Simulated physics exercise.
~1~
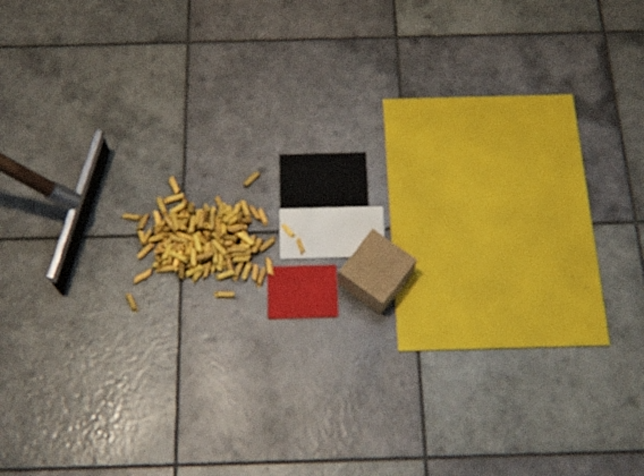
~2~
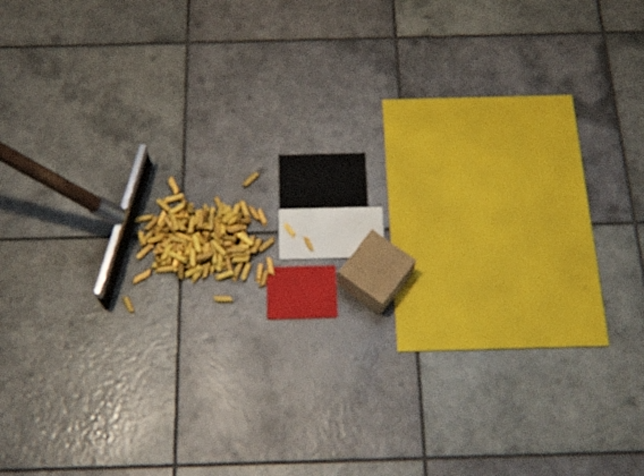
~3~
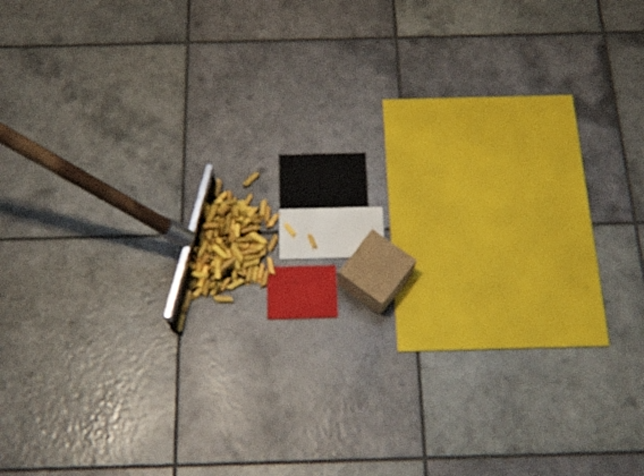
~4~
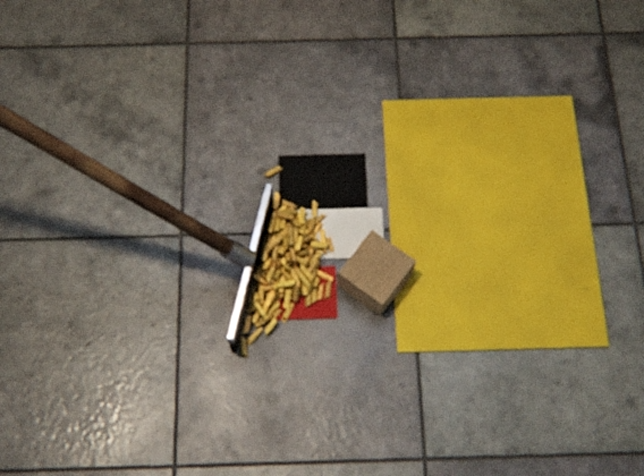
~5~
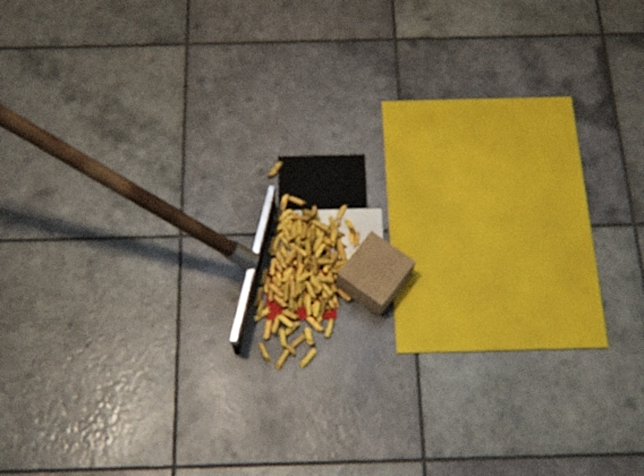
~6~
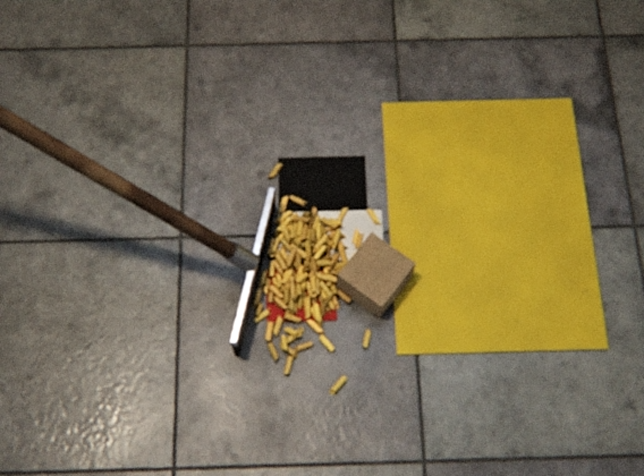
A squeegee on a wooden handle pushed a heap of small yellow pasta pieces rightward across gray tiles until it stopped, leaving them spread over the red and white mats and bunched against a cardboard-colored block, with a few scattered below.
